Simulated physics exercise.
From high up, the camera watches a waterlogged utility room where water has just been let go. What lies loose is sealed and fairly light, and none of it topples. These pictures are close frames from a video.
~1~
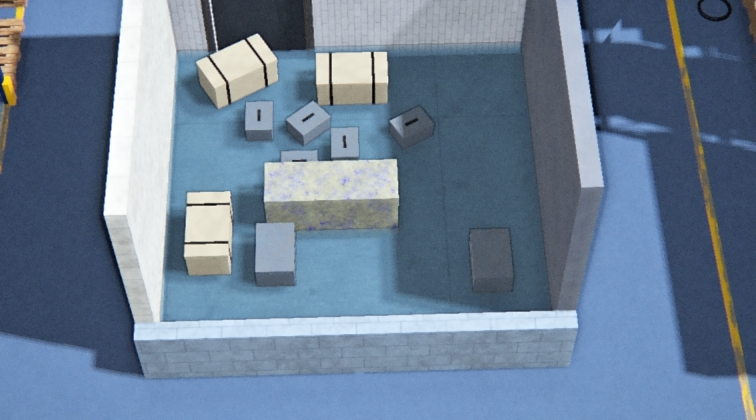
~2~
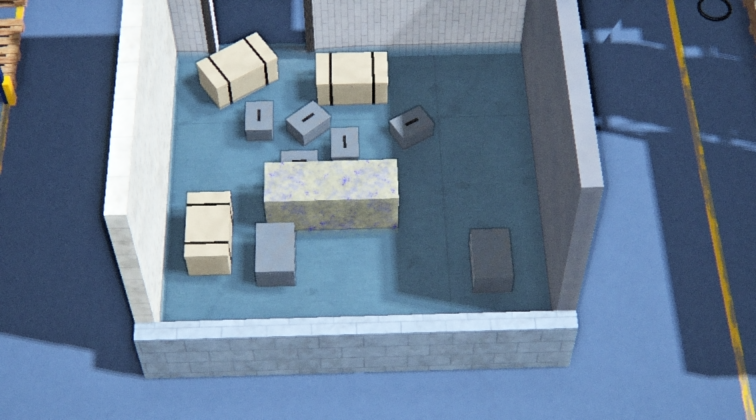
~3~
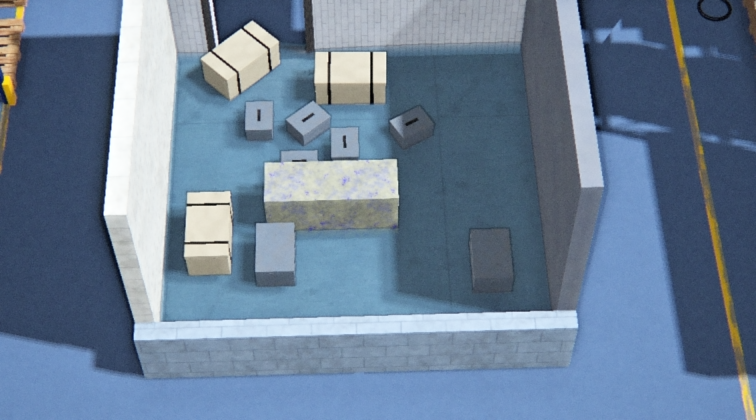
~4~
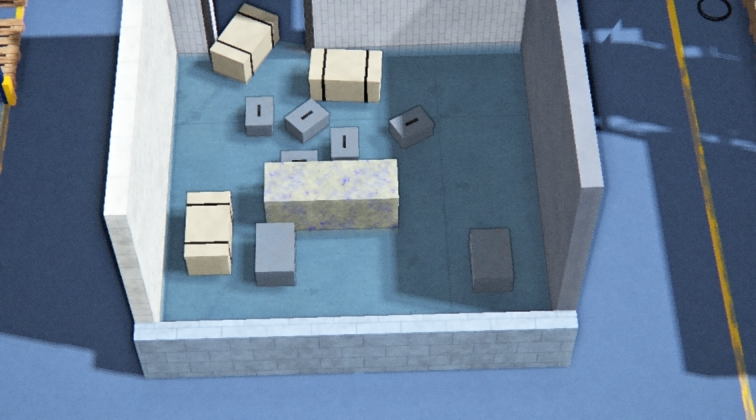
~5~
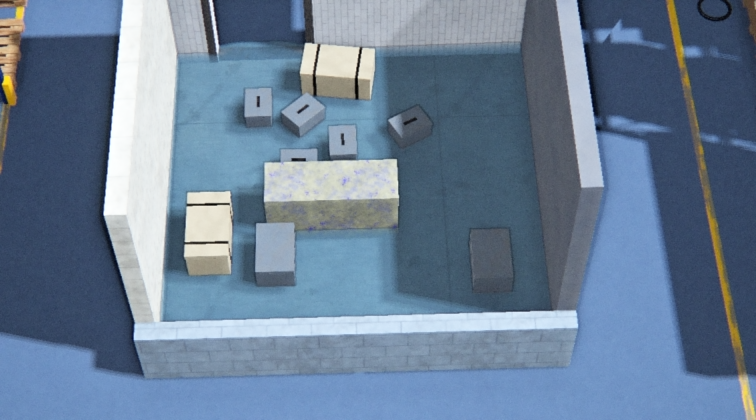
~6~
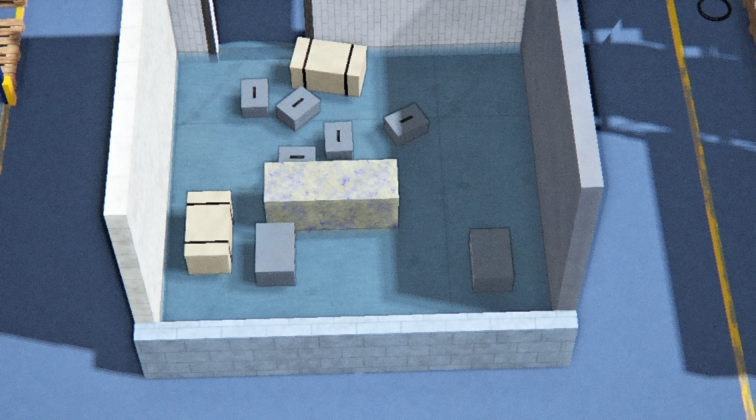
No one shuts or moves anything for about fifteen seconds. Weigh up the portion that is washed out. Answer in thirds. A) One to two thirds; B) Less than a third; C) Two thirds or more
Option C: Two thirds or more.
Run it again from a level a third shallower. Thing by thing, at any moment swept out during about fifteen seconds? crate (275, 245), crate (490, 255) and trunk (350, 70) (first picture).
Held back, held back, escapes.
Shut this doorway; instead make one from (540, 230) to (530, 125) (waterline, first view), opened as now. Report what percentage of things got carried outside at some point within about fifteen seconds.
Roughly 60 per cent.
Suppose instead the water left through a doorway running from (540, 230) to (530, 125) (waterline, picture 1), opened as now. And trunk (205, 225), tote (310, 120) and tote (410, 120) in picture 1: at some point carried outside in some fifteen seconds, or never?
In the order given, it's remains behind, escaped, escaped.
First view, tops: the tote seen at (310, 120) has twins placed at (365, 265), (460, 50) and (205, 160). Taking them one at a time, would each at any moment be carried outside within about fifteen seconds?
First doesn't escape, second escapes, third escapes.
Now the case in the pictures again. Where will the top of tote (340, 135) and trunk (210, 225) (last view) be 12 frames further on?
They should be roughly at (284, 82) and (208, 144).
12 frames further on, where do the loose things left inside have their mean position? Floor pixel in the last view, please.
(299, 168).
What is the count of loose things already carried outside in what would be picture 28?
That gives 6.
A moment on, 1 of 10 are out; 9 afloat.
Next, 4 of 10 are out; 6 afloat.
Later, 6 of 10 are out; 4 afloat.
In the end, 7 of 10 are out; 3 afloat.
